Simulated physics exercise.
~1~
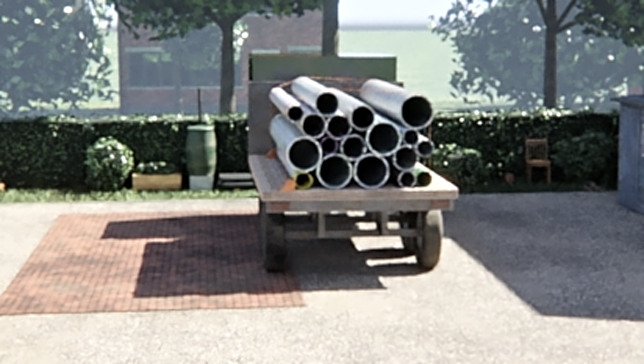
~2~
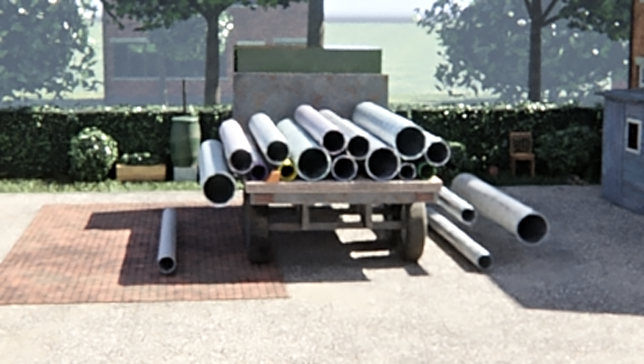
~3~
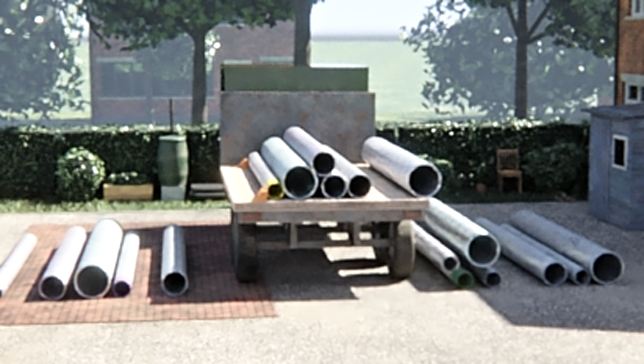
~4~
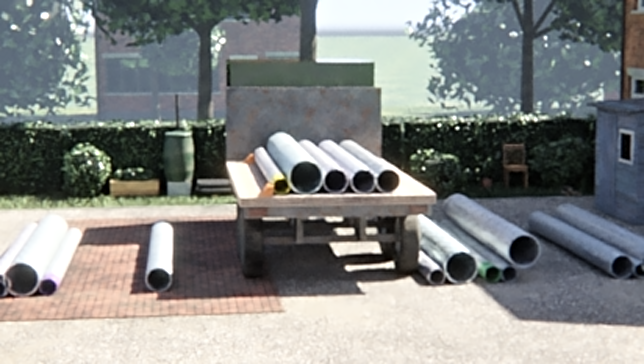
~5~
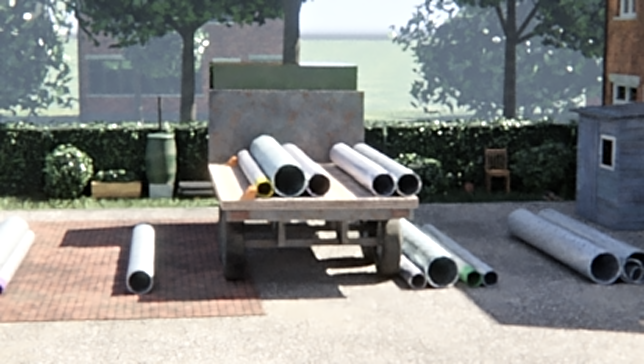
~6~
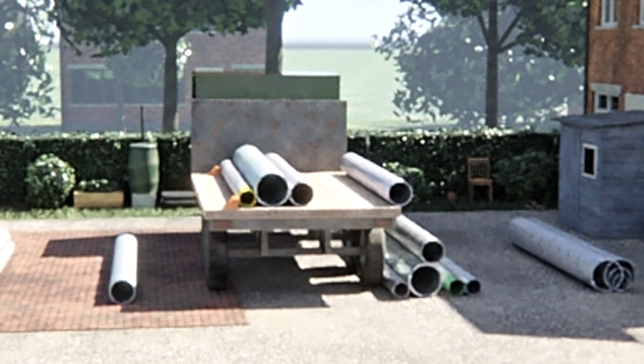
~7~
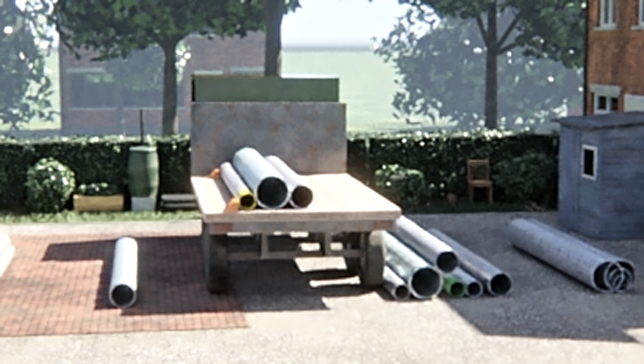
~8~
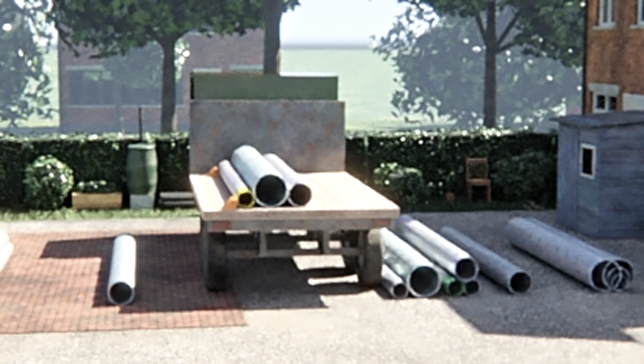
Steel pipes stacked on a parked flatbed lorry spread across its deck and roll off both sides, purple to the left and green to the right, settling on the ground, while yellow stays aboard against the orange chock with two others beside it as the view pans slightly right.
